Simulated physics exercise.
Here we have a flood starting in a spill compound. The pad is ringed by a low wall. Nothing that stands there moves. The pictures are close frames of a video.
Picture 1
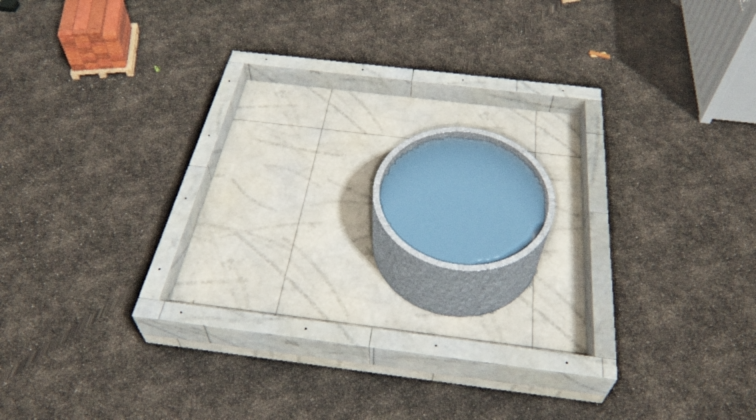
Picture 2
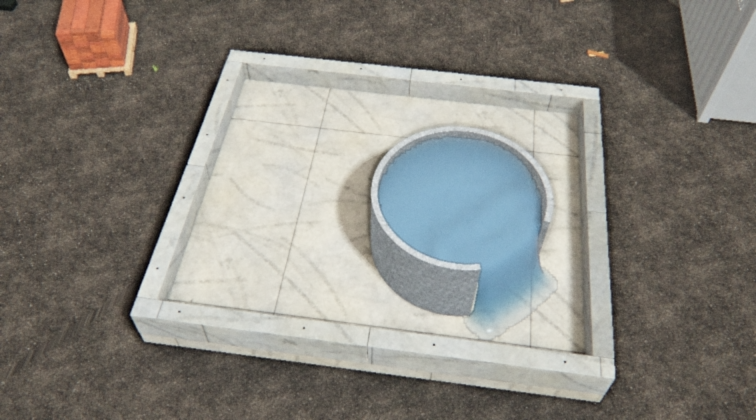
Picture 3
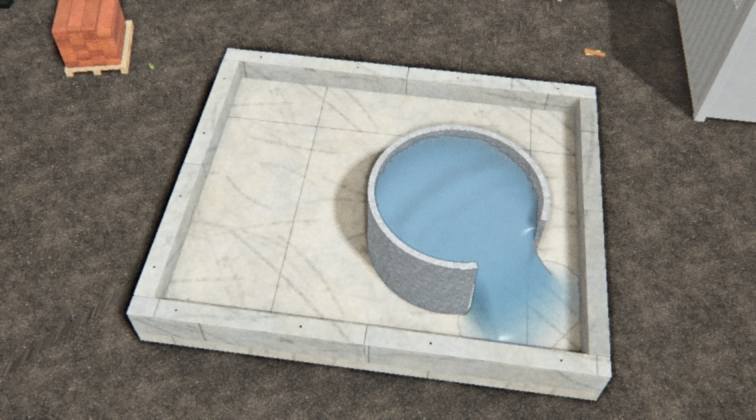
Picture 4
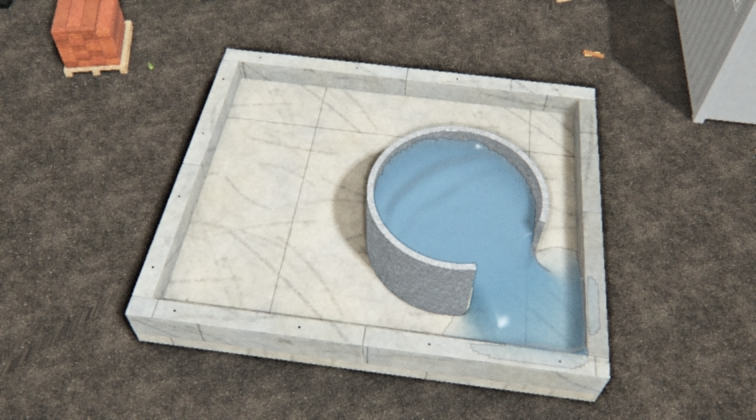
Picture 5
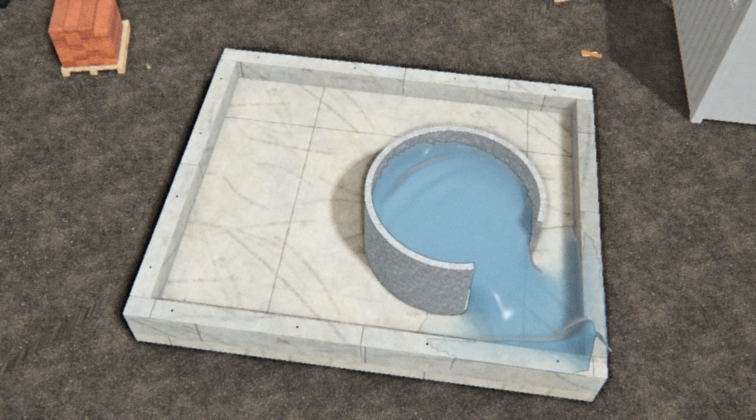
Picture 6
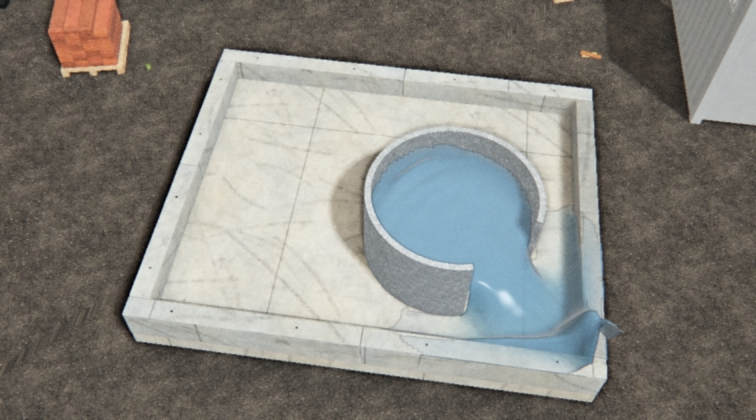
A rectangular pale stone pad ringed by a low wall sits on dark rough ground, seen from above at an angle. A round grey tank of blue water stands right of centre, with orange-red blocks on a pallet upper left and a grey ribbed structure upper right. The tank's lower-right side opens, and water pours through, spreads to the pad's near right corner and surges up against the walls, while the view shifts very slightly.
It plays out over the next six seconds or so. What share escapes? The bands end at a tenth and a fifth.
It loses above a fifth.
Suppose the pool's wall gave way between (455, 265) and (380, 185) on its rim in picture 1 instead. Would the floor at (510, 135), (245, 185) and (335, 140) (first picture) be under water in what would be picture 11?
In turn: Dry, covered, not flooded.
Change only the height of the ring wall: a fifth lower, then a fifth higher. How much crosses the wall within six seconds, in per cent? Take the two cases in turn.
Near 34 and 18 in a hundred.
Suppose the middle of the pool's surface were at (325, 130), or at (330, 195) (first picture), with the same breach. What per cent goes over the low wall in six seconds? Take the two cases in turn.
Near 8 and 16 in a hundred.
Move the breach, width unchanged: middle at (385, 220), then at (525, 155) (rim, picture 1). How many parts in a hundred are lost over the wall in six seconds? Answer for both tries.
Roughly 14 per cent, then 18 per cent.
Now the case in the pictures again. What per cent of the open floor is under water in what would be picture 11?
I make it 35 per cent.
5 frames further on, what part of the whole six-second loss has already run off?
Close to 50 %.
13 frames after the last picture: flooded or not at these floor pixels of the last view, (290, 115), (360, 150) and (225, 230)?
One after the other: Free of water, clear, flooded.
A moment on, water covers 25 % of the floor; the low wall has let 6 % over.
Next, water covers 30 % of the floor; the low wall has let 12 % over.
Then, water covers 50 % of the floor; the low wall has let 24 % over.
Later, water covers 75 % of the floor; the low wall has let 25 % over.
In the end, water covers 85 % of the floor; the low wall has let 25 % over.
